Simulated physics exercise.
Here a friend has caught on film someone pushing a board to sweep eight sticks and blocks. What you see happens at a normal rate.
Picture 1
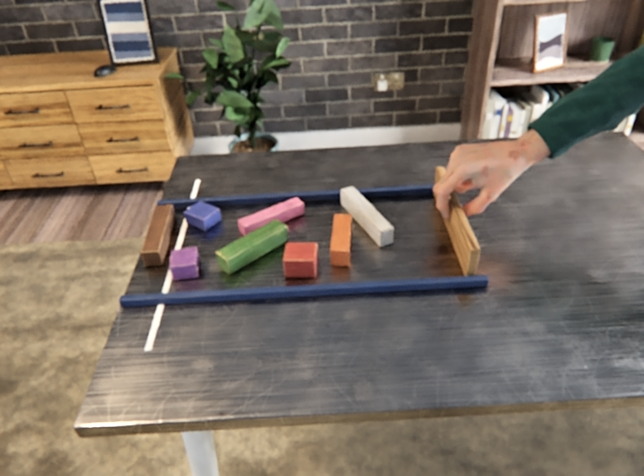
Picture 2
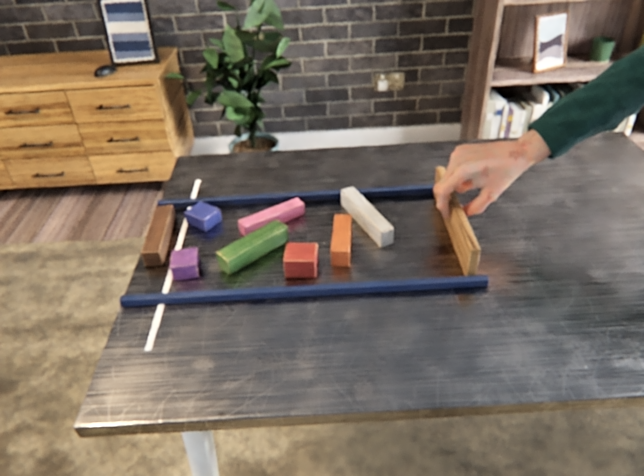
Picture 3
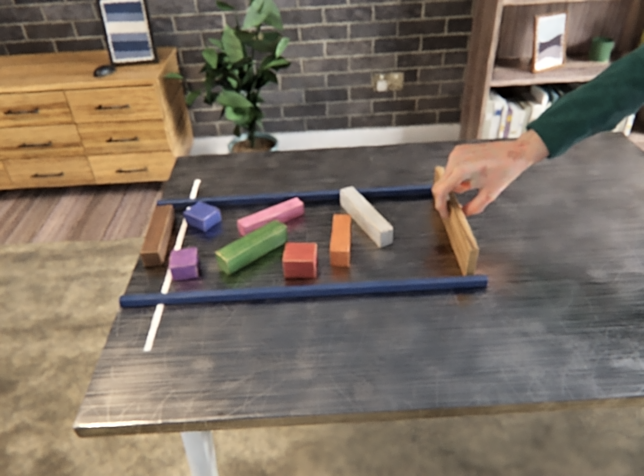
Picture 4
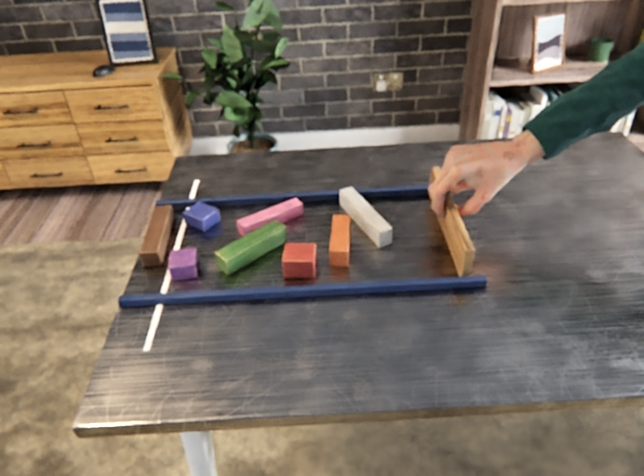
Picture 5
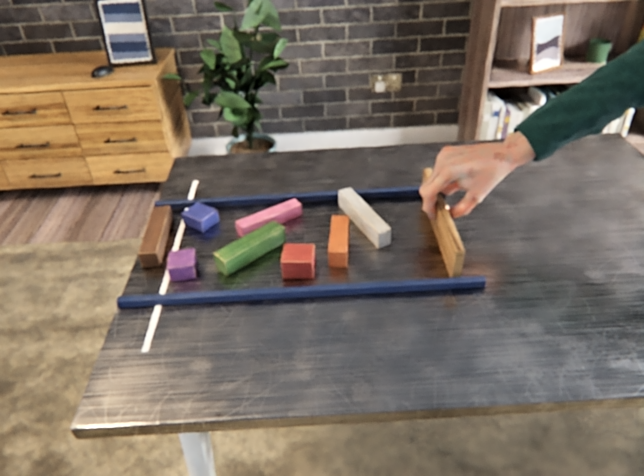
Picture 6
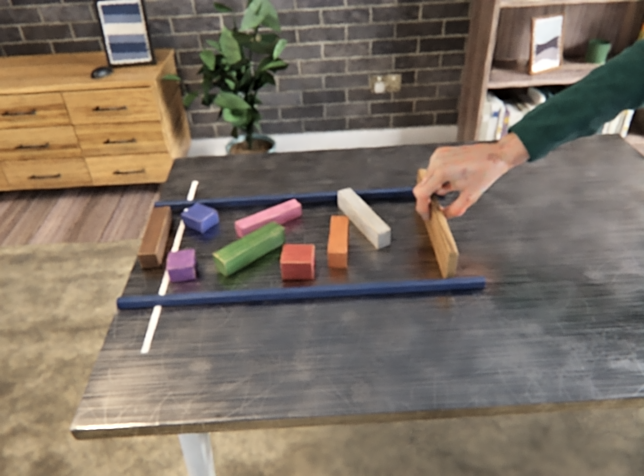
On a dark table, a hand slides a wooden board left toward scattered colored blocks.
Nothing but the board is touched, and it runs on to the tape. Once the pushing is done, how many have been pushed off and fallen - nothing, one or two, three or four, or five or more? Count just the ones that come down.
By then five or more have fallen.
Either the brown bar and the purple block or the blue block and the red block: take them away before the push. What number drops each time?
The counts: 3 and 4.
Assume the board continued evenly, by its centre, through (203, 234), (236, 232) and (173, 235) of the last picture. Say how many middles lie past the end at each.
Past the end: 1, 0 and 5.
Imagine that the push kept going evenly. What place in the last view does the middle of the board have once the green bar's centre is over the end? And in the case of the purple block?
(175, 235) and then (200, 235), give or take.
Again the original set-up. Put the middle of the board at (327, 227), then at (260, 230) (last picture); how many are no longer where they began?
By then 3, and later 5.
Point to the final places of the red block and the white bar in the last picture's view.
One is at about (147, 282), the other at about (171, 228).
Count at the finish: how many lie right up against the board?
2 touch it.
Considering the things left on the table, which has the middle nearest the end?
Orange bar.
Soon after, none off yet; brown bar at rest near (156, 236); purple block at rest near (182, 265); blue block at rest near (200, 218).
Then, none off yet; brown bar moved a little near (138, 236); purple block moved about its own width near (148, 269); blue block moved about its own width near (176, 214).
At rest, the number that fall off is five or more; fallen, pink bar, green bar, blue block, purple block and brown bar.
